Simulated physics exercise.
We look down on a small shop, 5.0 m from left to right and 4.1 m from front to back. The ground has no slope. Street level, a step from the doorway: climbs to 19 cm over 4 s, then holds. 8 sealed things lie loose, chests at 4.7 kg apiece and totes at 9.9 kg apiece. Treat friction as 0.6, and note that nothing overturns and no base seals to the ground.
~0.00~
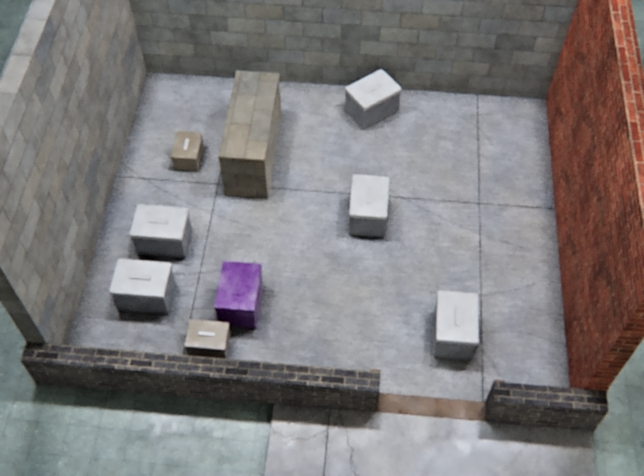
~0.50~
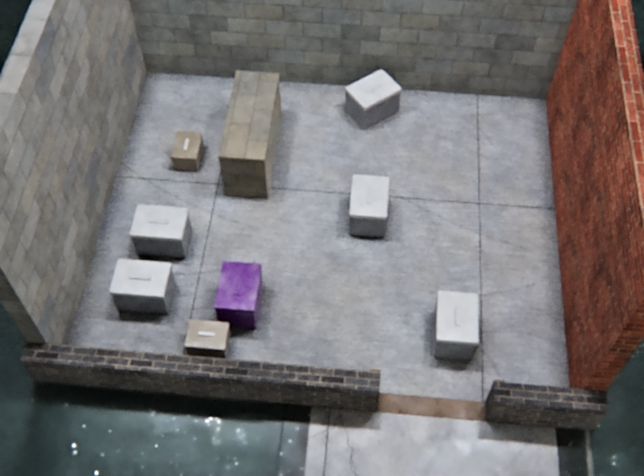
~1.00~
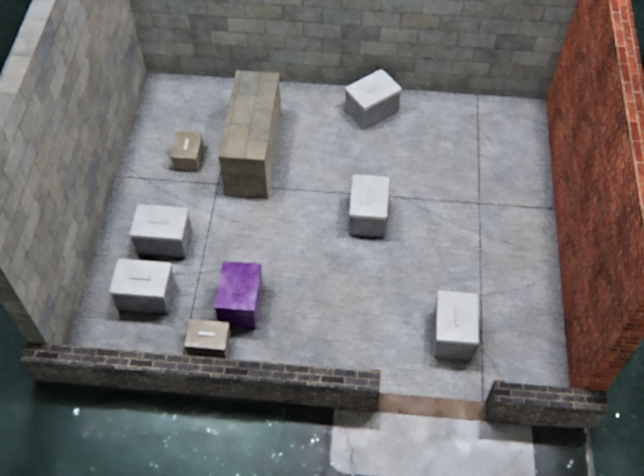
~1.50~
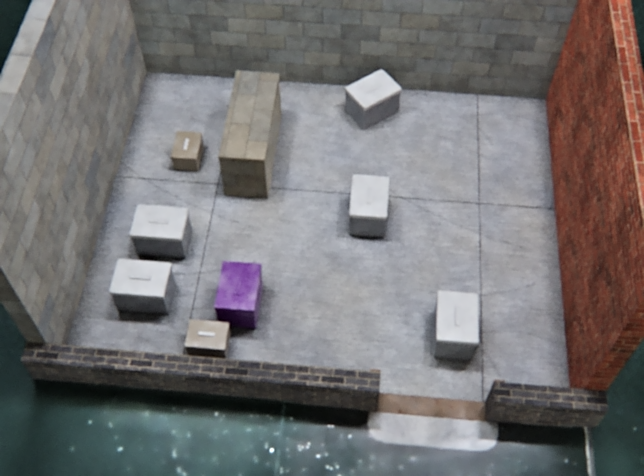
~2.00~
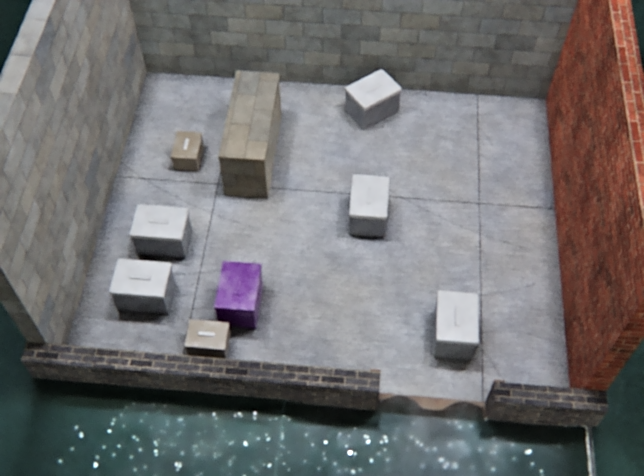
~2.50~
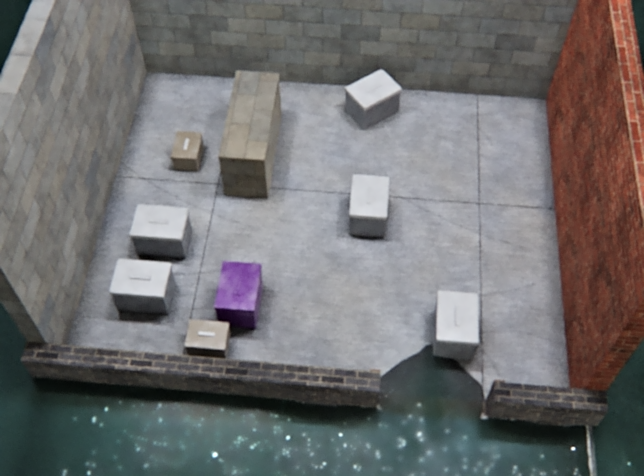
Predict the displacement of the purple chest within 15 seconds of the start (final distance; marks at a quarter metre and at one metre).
Within the time, the purple chest does not really budge.
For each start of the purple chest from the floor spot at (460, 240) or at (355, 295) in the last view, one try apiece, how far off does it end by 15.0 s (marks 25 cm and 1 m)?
First try: It covers a big distance; second try: It covers a big distance.
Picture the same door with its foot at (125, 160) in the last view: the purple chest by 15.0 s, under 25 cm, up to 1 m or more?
In that case the purple chest goes a long way.
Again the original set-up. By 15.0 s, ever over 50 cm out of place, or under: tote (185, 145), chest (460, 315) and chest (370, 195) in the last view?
Note - in order: Smaller; farther; farther.
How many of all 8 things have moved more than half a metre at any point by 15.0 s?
Total: 5.
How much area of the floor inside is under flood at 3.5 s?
About 2.5 m2.
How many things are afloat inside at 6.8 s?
Tally: 3 of them.
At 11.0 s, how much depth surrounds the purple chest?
Depth approx. 1 cm.
After 3.5 s the purple chest is near (238, 285), 0.0 m from its start, aground; 0 afloat.
After 6.8 s the purple chest is near (238, 285), 0.0 m from its start, aground; 3 afloat.
After 11.0 s the purple chest is near (238, 285), 0.0 m from its start, aground; 3 afloat.
After 15.0 s the purple chest is near (237, 291), 0.1 m from its start, afloat; 6 afloat.
